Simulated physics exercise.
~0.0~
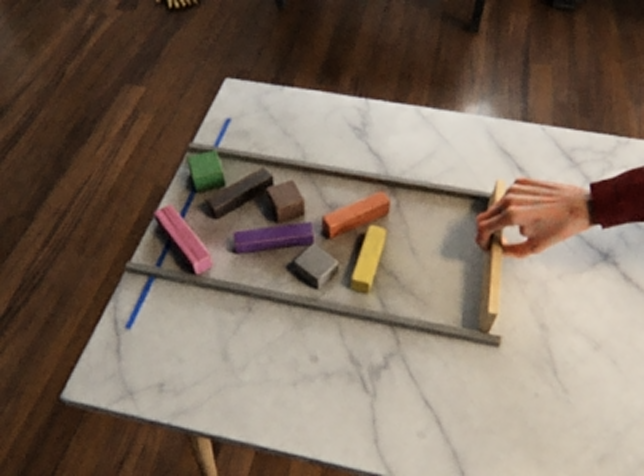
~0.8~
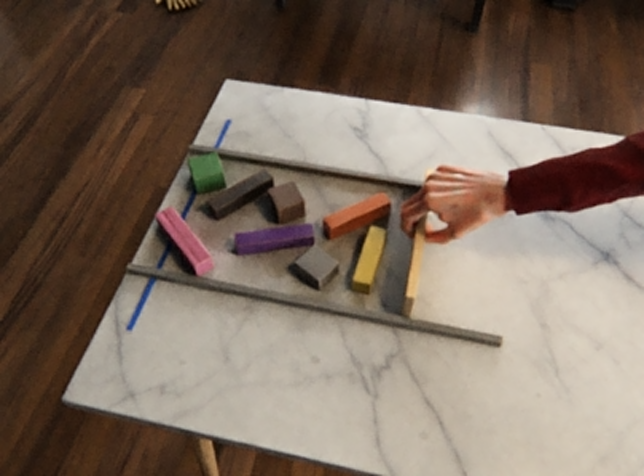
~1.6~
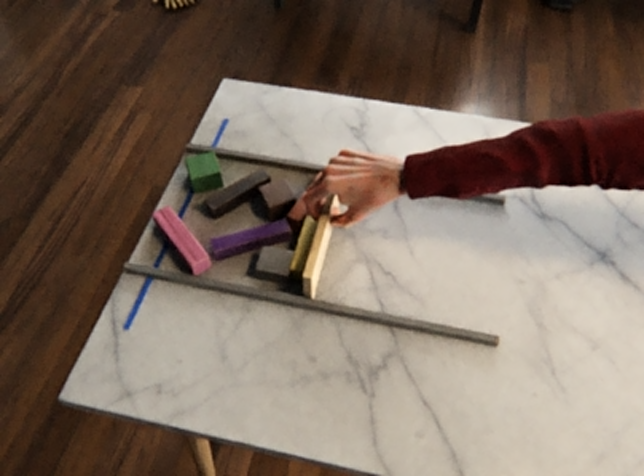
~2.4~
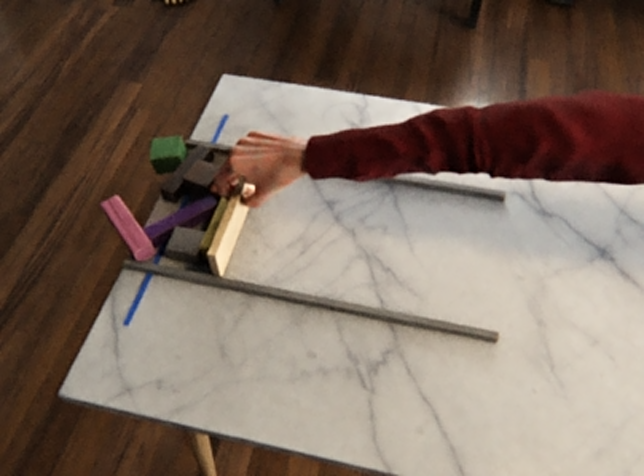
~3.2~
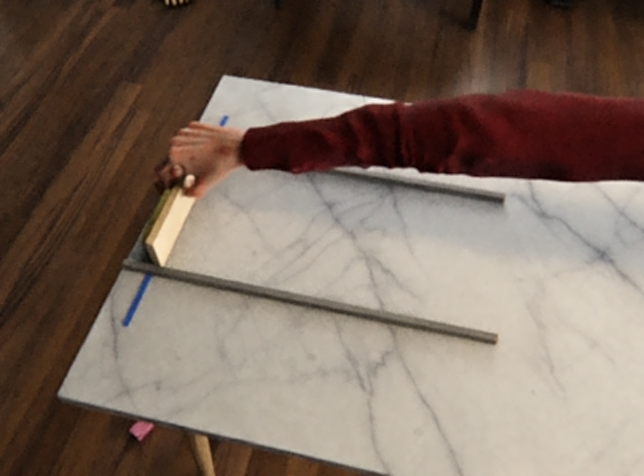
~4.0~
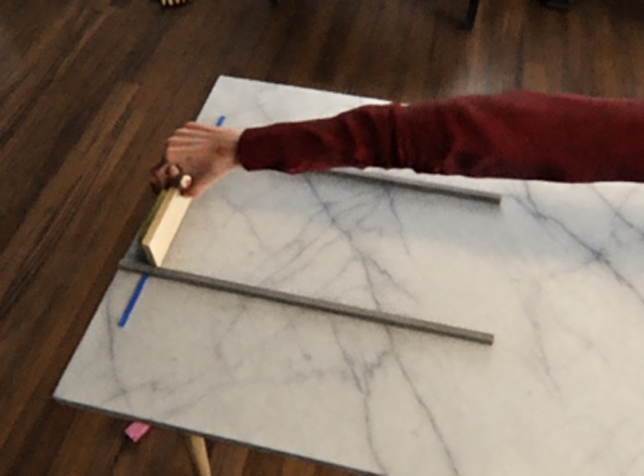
On a marble tabletop, a hand slid an upright wooden board leftward between two rails, sweeping the colored blocks toward the blue tape and the edge; most dropped off, the pink one landing below, while the board stopped near the tape.
